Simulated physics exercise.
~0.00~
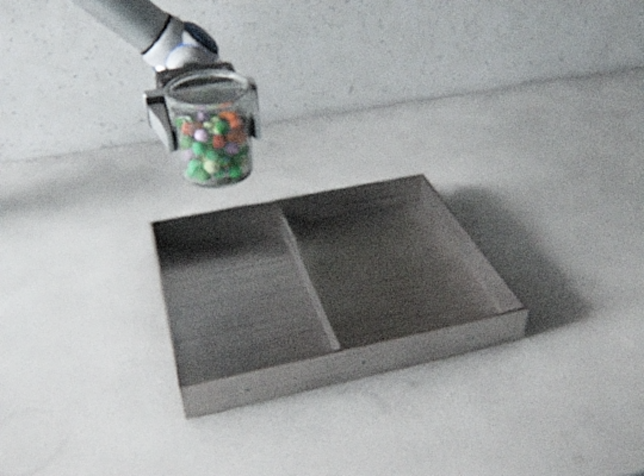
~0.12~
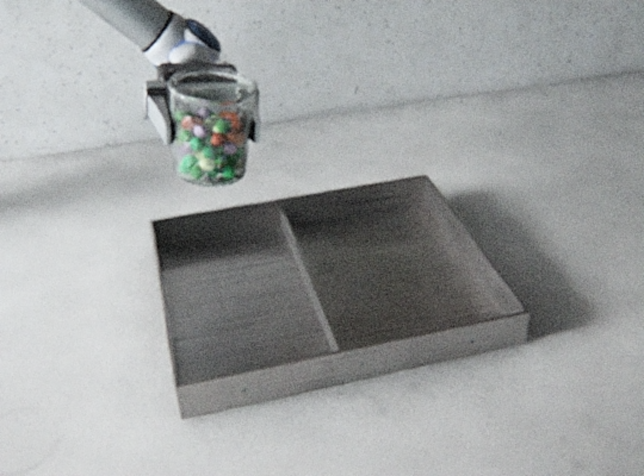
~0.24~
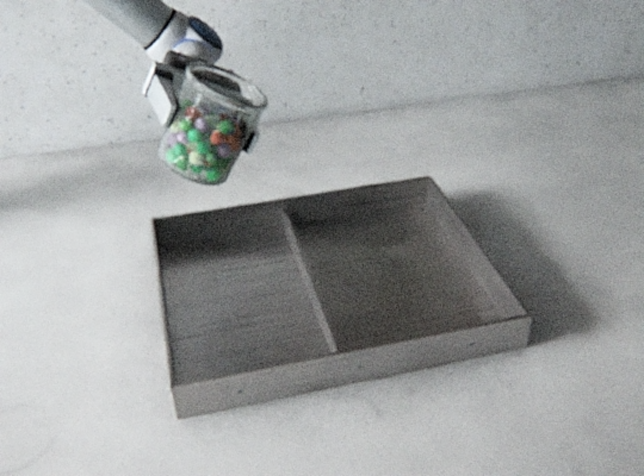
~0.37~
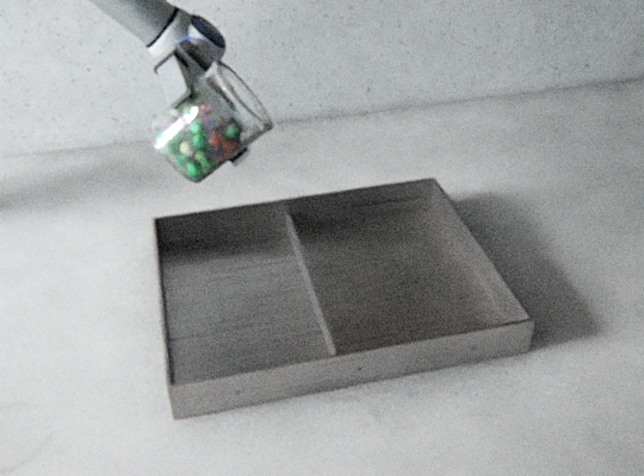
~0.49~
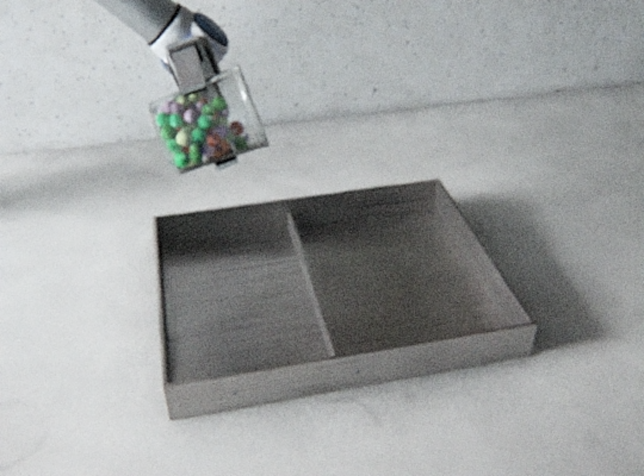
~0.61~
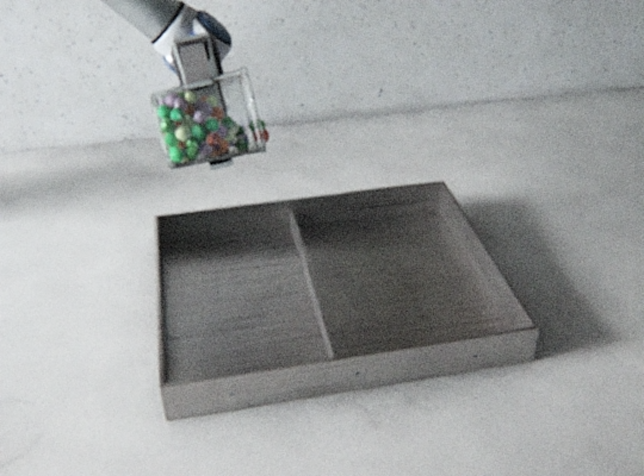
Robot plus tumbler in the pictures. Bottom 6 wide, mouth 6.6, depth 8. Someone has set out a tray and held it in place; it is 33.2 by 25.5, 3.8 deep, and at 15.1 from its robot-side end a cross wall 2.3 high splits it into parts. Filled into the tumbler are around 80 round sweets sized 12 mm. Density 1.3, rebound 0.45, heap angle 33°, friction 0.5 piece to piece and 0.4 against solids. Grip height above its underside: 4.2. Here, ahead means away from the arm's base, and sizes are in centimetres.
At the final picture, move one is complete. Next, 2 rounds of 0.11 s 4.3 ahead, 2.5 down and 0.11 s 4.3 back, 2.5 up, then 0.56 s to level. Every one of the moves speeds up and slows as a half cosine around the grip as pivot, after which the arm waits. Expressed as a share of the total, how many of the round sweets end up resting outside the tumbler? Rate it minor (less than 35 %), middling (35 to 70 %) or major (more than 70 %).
Middling, 35 to 70 %.
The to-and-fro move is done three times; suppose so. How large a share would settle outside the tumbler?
Roughly 60 in a hundred.
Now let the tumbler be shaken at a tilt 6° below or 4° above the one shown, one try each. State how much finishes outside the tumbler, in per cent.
40 and 65 %.
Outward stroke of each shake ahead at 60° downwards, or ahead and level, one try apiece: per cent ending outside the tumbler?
I'd say close to 25 percent for the first and close to 95 percent for the second.
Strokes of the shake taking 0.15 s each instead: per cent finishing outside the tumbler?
Then about 45 per cent.
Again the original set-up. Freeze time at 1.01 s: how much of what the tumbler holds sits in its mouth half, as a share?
75 %.
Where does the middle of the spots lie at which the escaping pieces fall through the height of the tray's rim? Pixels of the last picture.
Look at roughly (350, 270) in the last picture.
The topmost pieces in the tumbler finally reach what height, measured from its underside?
Roughly 4.0 cm.
After 1.01 s, tilted 82° forward, highest piece 21 above the table; 51 in the tumbler, 26 in the far-side part, 2 in the robot-side part, 3 in flight or on a rim.
After 1.41 s, tilted 23° forward, highest piece 24 above the table; 39 in the tumbler, 35 in the far-side part, 8 in the robot-side part.
After 1.81 s, level, highest piece 21 above the table; 39 in the tumbler, 35 in the far-side part, 8 in the robot-side part.
After 2.86 s, level, highest piece 21 above the table; 39 in the tumbler, 35 in the far-side part, 8 in the robot-side part.
In the end, 39 in the tumbler, 35 in the far-side part, 8 in the robot-side part. That is 52 % outside the tumbler.
